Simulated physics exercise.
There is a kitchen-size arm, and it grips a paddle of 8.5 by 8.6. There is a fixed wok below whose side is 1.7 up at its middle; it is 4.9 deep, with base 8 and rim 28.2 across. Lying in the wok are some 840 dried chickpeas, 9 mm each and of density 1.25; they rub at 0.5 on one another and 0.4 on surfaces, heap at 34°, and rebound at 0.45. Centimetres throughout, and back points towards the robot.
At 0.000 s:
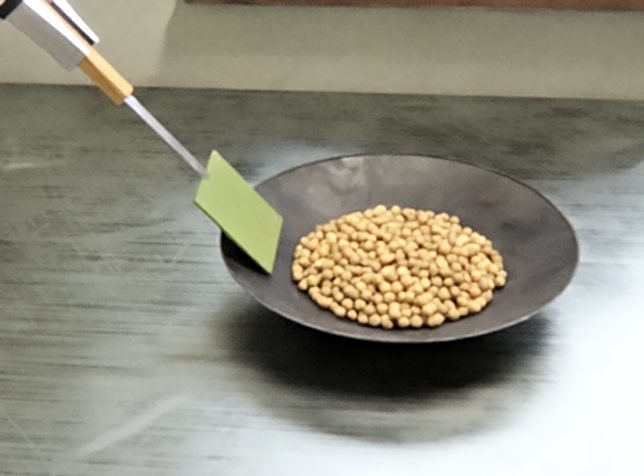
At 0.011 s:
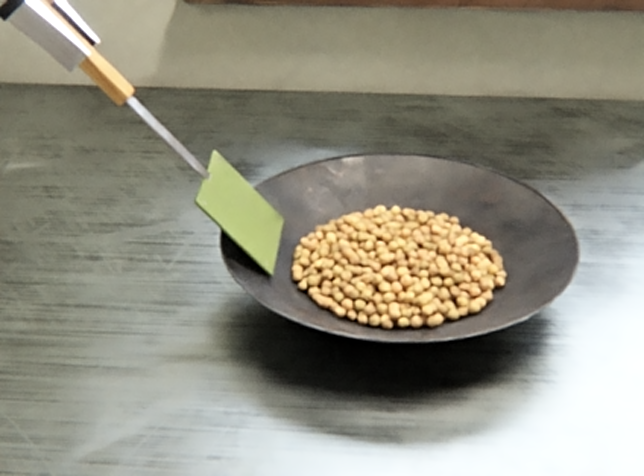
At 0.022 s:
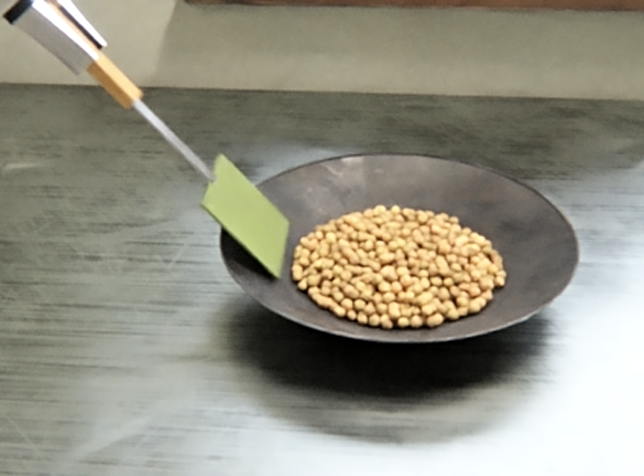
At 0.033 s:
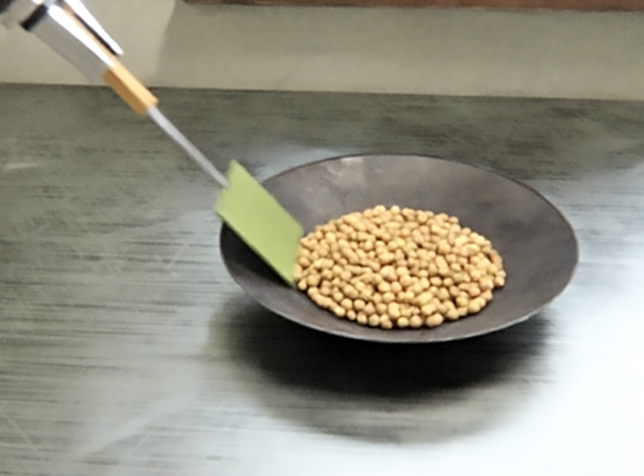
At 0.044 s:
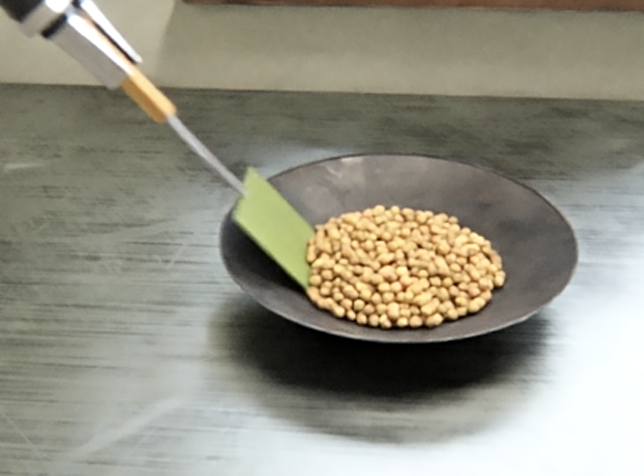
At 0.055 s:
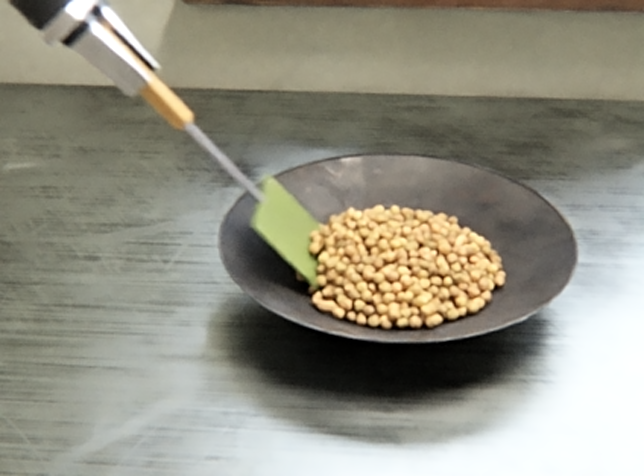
A robot arm sliding a green paddle rightward and slightly down into a heap of dried chickpeas in a dark, shallow wok.
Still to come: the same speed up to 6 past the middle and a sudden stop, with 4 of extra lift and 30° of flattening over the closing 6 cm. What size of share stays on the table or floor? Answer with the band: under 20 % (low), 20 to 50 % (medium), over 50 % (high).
Medium, 20 to 50 %.
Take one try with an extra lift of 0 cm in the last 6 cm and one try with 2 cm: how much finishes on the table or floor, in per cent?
I'd put it near 20 in a hundred, then near 25 in a hundred.
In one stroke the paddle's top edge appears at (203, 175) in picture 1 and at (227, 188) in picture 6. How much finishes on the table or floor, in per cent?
Some 0 percent ends up on the table or floor.
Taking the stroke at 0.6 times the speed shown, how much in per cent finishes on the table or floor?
Roughly 10 percent ends on the table or floor.
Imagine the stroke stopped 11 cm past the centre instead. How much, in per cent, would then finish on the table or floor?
50 %, roughly.
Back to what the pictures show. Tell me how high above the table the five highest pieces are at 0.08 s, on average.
I'd say close to 6 cm on average.
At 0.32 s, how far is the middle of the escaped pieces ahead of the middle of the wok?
The distance is around 22 cm.
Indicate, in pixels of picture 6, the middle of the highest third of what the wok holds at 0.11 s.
At about (424, 240).
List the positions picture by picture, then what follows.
The paddle top edge at (204, 174), sloping 49°; upper third of the load around (398, 254), from x 295 to 500, top at y 210; 843 in the wok, in the first picture.
The paddle top edge at (205, 175), sloping 49°; upper third of the load around (398, 254), from x 295 to 500, top at y 210, in the second picture.
The paddle top edge at (211, 178), sloping 49°; upper third of the load around (397, 254), from x 295 to 500, top at y 210, in the third picture.
The paddle top edge at (225, 185), sloping 49°; upper third of the load around (397, 254), from x 295 to 500, top at y 210, in the fourth picture.
The paddle top edge at (243, 192), sloping 49°; upper third of the load around (396, 254), from x 300 to 500, top at y 210, in the fifth picture.
The paddle top edge at (260, 198), sloping 49°; upper third of the load around (393, 252), from x 295 to 500, top at y 210; 843 in the wok, in the sixth picture.
After 0.08 s, sloping 49°, highest piece 8 above the table; 843 in the wok.
After 0.11 s, sloping 40°, highest piece 10 above the table; 842 in the wok, 1 on the blade or in flight.
After 0.32 s, sloping 19°, highest piece 11 above the table; 572 in the wok, 188 on the table or floor, 83 on the blade or in flight.
After 1.37 s, sloping 19°, highest piece 5 above the table; 572 in the wok, 271 on the table or floor.
In the end, 572 in the wok, 271 on the table or floor. That is 32 % on the table or floor.
